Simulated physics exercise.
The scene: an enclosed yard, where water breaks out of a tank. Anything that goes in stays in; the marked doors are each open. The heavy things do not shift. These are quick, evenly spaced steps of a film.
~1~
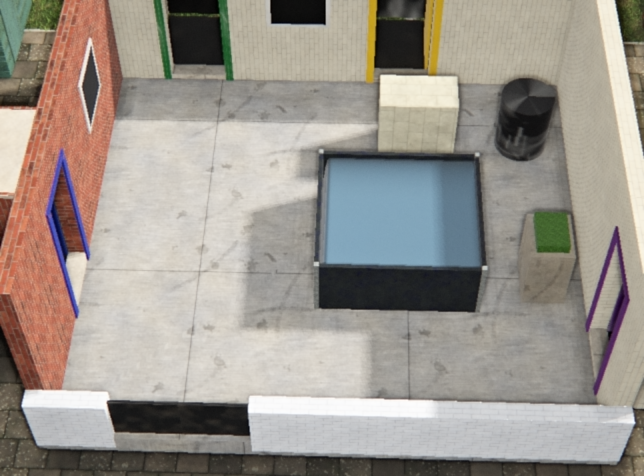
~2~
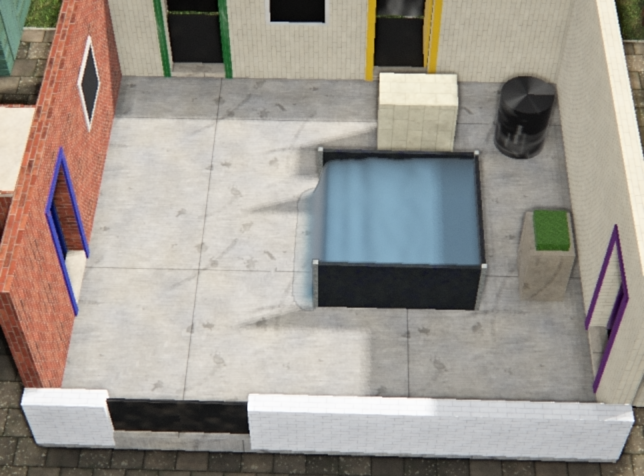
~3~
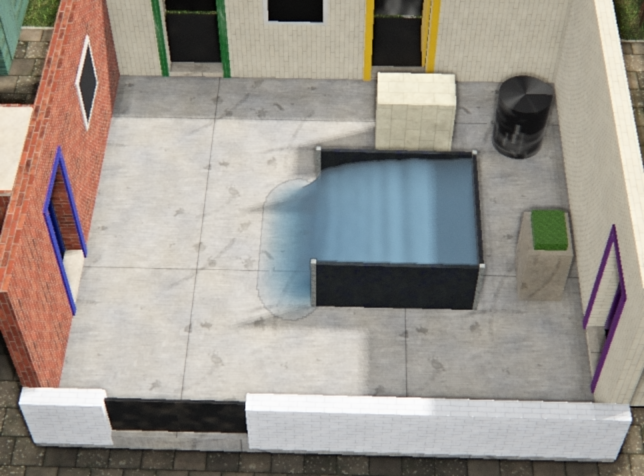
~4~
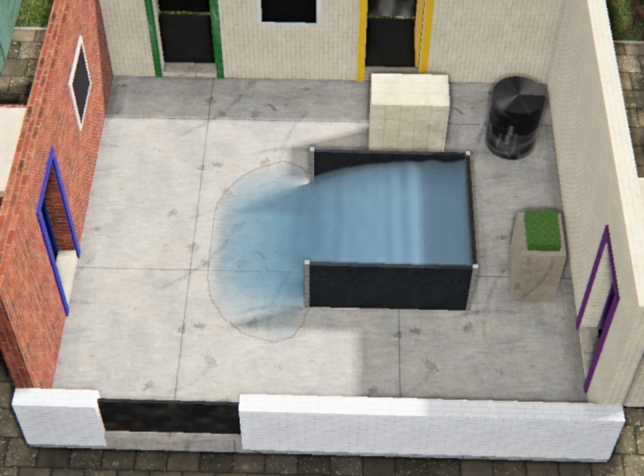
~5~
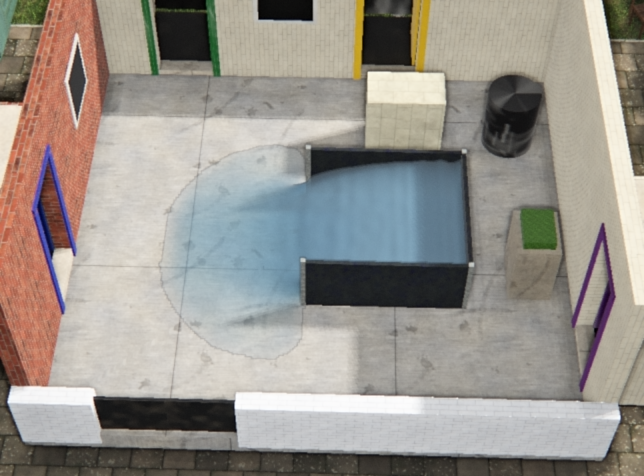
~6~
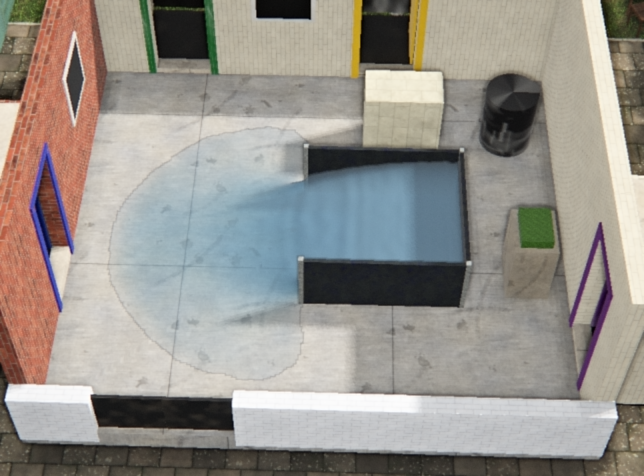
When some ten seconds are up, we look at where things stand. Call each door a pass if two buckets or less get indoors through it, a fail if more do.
Blue door: Fail, yellow door: Pass, purple door: Fail, green door: Fail.
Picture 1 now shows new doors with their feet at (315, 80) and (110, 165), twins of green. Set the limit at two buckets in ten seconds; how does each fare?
Result: First undershoots, second overshoots.
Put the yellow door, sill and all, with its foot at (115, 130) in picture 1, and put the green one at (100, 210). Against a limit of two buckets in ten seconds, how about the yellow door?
Answer: Yellow is flooded.
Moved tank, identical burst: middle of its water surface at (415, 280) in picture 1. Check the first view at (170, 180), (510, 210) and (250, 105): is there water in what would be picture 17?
Check in sequence: Soaked through, still parched, still parched.
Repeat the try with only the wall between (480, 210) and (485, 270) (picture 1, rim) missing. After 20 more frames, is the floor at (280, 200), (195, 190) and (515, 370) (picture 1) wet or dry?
In turn: Untouched, then untouched, then inundated.
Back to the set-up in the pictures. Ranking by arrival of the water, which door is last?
The purple one.
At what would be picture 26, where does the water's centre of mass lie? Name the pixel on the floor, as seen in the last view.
Around (193, 241).
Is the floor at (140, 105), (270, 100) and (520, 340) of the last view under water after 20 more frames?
Result, in that order: Wetted / wetted / not wetted.
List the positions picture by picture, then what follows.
The first frame shows still water in the tank at (399, 212).
In the second frame, water pours out at (320, 235) and has run to (312, 308).
In the third frame, the front is at (284, 314), out from the gap at (318, 235).
In the fourth frame, water pours out at (312, 238) and has run to (259, 172).
In the fifth frame, water pours out at (308, 236) and has run to (173, 296).
In the sixth frame, water pours out at (306, 235) and has run to (115, 246).
A moment on, water covers 45 % of the floor; the blue door over two buckets in, the yellow door not reached, the purple door not reached, the green door not reached.
Next, water covers 45 % of the floor; the blue door far over two buckets in, the yellow door not reached, the purple door not reached, the green door wet at the sill, nothing in.
Then, water covers 55 % of the floor; the blue door far over two buckets in, the yellow door not reached, the purple door not reached, the green door over two buckets in.
Later, water covers 90 % of the floor; the blue door far over two buckets in, the yellow door wet at the sill, nothing in, the purple door under two buckets in, the green door far over two buckets in.
In the end, water covers 100 % of the floor; the blue door far over two buckets in, the yellow door under two buckets in, the purple door over two buckets in, the green door far over two buckets in.
